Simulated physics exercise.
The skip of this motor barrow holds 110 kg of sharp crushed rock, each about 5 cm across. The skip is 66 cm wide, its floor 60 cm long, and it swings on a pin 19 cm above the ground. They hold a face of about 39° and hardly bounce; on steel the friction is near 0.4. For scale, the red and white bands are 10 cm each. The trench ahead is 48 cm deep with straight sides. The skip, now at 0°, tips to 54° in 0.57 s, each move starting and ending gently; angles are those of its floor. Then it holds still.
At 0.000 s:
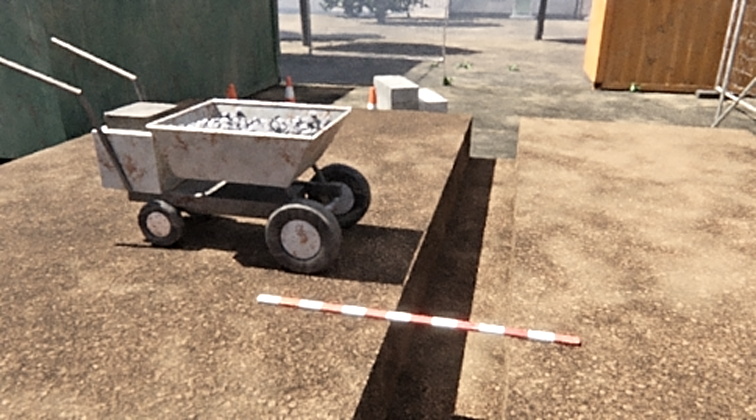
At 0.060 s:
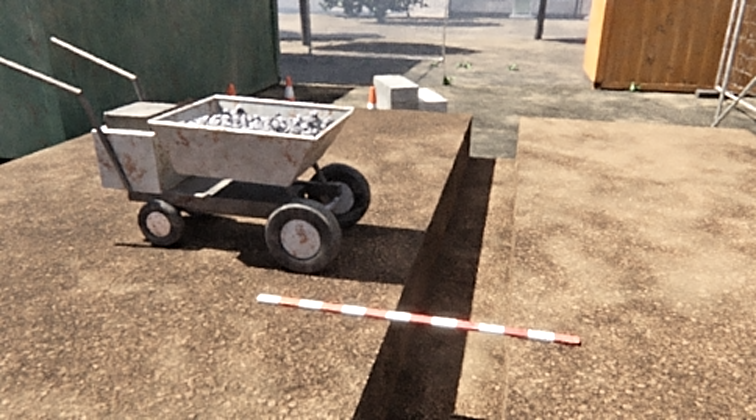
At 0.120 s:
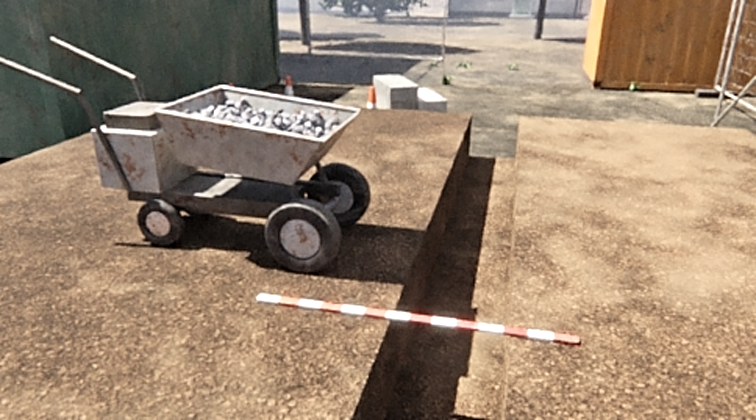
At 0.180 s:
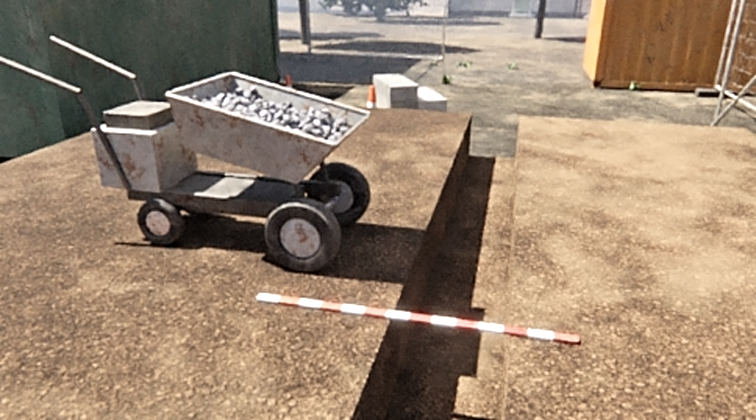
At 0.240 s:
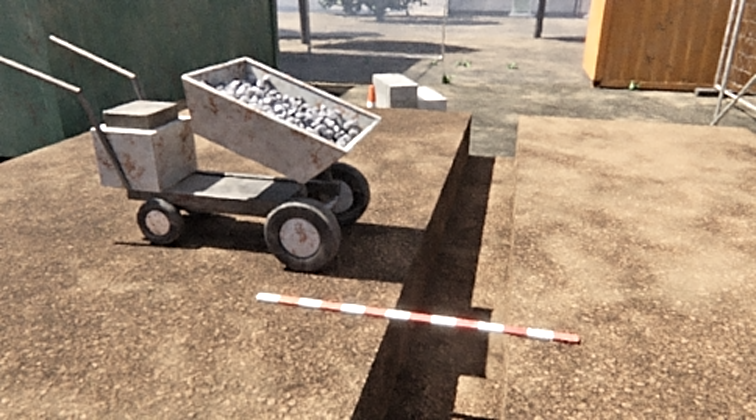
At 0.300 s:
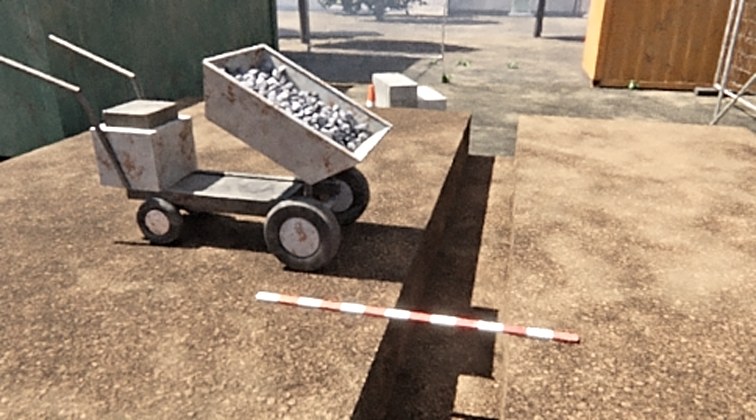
The skip of a motor barrow, loaded with crushed rock, tilts steadily forward to the right, its rear end rising, while the wheels stay still on brown ground beside a straight-sided trench with a red and white pole across it.
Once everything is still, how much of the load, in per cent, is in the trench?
Close to 36 in a hundred.
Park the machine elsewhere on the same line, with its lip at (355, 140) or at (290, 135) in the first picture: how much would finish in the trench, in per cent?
Near 25 per cent from the first place, 30 from the second.
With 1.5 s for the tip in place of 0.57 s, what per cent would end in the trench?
It would be near 5 per cent.
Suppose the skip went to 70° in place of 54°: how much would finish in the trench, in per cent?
It would be near 75 per cent.
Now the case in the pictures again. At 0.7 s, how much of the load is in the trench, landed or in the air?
Some 5 per cent.
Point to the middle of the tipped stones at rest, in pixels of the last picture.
Their middle is at about (476, 338).
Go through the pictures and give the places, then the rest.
In the first frame, the skip is at 0°, its lip at (311, 139); the top of the load is at (255, 120).
The second frame shows lip at (314, 139), floor tilted 2°, highest stones at (252, 118); the stones move at 0.4 m/s on average.
The third frame shows lip at (322, 141), floor tilted 6°, highest stones at (239, 110); the stones move at 0.8 m/s on average.
The fourth frame shows lip at (334, 145), floor tilted 13°, highest stones at (239, 97); the stones move at 1.2 m/s on average.
The fifth frame shows lip at (347, 152), floor tilted 21°, highest stones at (252, 85); the stones move at 1.3 m/s on average.
The sixth frame shows lip at (361, 161), floor tilted 29°, highest stones at (261, 74); the stones move at 1.4 m/s on average.
After 0.4 s the floor is at 46°; 100 % in the skip; the foremost stones are at (371, 154).
After 0.7 s the floor is at 54°; 96 % in the skip, 3 % in the trench; the foremost stones are at (433, 200).
After 1.0 s the floor is at 54°; 68 % in the skip, 2 % short of the trench, 30 % in the trench; the foremost stones are at (509, 315).
After 3.0 s the floor is at 54°; 63 % in the skip, 36 % in the trench; the foremost stones are at (519, 335).
